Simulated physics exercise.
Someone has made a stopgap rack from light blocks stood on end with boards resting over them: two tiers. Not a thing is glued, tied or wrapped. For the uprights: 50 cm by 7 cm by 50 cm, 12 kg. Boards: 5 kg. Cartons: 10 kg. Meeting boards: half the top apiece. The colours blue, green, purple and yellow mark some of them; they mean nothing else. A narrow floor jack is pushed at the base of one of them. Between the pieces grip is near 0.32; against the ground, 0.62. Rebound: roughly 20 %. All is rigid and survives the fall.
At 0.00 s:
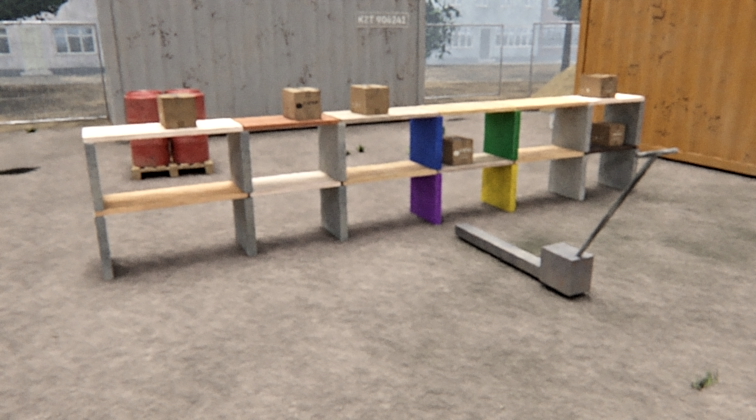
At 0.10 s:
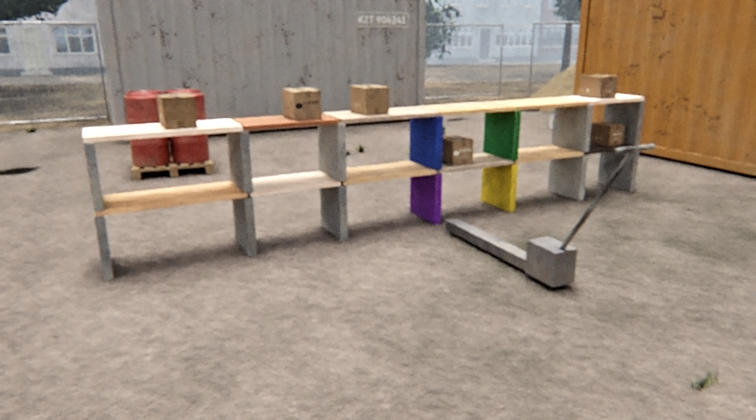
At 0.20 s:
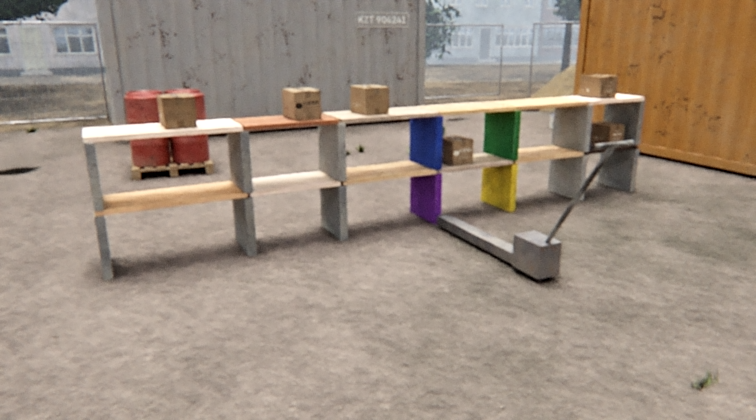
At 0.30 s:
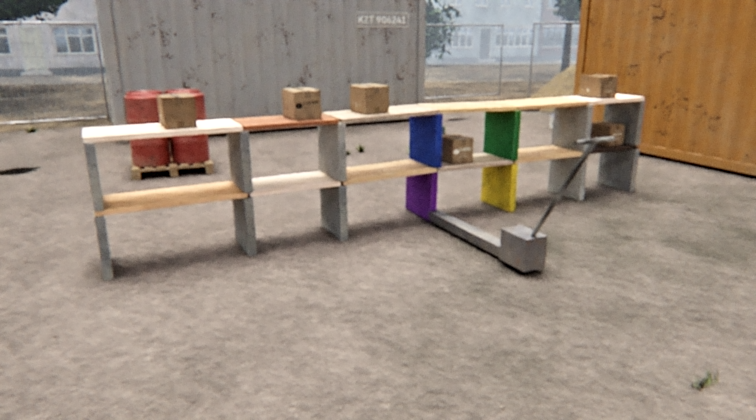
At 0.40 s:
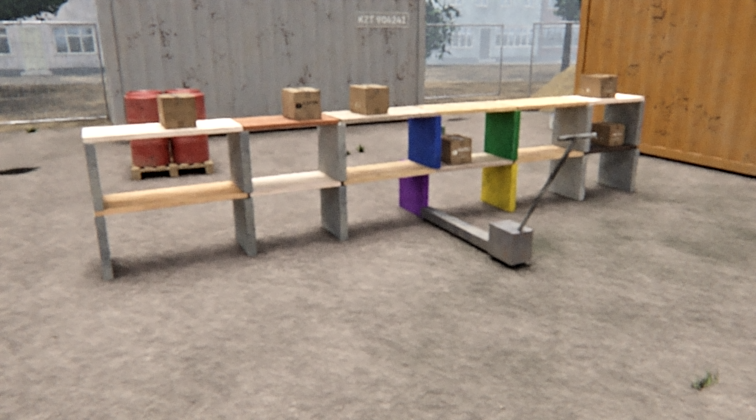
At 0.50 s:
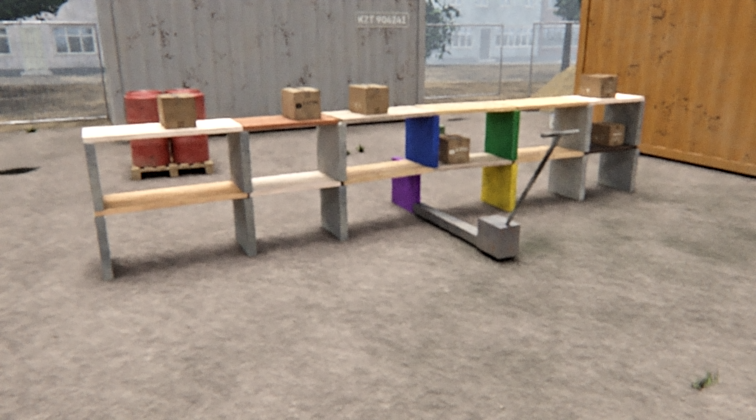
A long two-tier rack of blocks and boards stood in a yard while a low gray jack slid in toward its base and pushed the purple upright back and left, the blue one above shifting slightly.
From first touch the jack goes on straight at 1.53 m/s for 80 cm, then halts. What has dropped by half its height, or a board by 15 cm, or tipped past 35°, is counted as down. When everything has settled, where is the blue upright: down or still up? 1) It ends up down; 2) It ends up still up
Option 1: It ends up down.
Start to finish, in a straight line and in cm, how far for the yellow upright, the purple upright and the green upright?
Displacements: Yellow = 40, purple = 100, green = 60 (cm).
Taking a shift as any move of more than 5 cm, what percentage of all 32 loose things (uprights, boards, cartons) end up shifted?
90 per cent.
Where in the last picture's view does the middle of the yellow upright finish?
Last frame, centre at roughly (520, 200).
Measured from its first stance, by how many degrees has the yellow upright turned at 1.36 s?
It's at some 90 degrees.
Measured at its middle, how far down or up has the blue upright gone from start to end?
Height change: About 65 cm lower.
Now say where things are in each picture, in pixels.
In the first picture (each place is the centre of the face we see best), jack tip (461, 230) 38 cm short; blue upright (422, 140); yellow upright (496, 183); green upright (499, 133); all as stacked.
In the second picture, jack tip (452, 225) 23 cm short; blue upright (422, 140).
In the third picture, jack tip (443, 221) 8 cm short; blue upright (422, 140).
In the fourth picture, jack tip (434, 216) 8 cm in; blue upright (422, 138) moved 21 mm; purple upright (418, 191) moved 8 cm; 2 have shifted.
In the fifth picture, jack tip (426, 212) 23 cm in; blue upright (421, 139) moved 29 mm; purple upright (410, 189) moved 23 cm; 4 have shifted.
In the sixth picture, jack tip (418, 208) 38 cm in; blue upright (418, 138) moved 8 cm; purple upright (403, 185) moved 39 cm; green upright (499, 132); 7 have shifted.
By 0.94 s, 7 of the 32 pieces down; blue upright tilted 73°, 34 cm lower; green upright tilted 8°.
By 1.36 s, 15 of the 32 pieces down; blue upright on its side; yellow upright on its side.
By 1.98 s, 26 of the 32 pieces down; blue upright on its side; green upright on its side.
When it is over (4.2 s), 27 of the 32 pieces down; blue upright on its side; green upright on its side; yellow upright on its side. In pixels of the last frame, middles, blue upright near (374, 202), green upright near (513, 187).
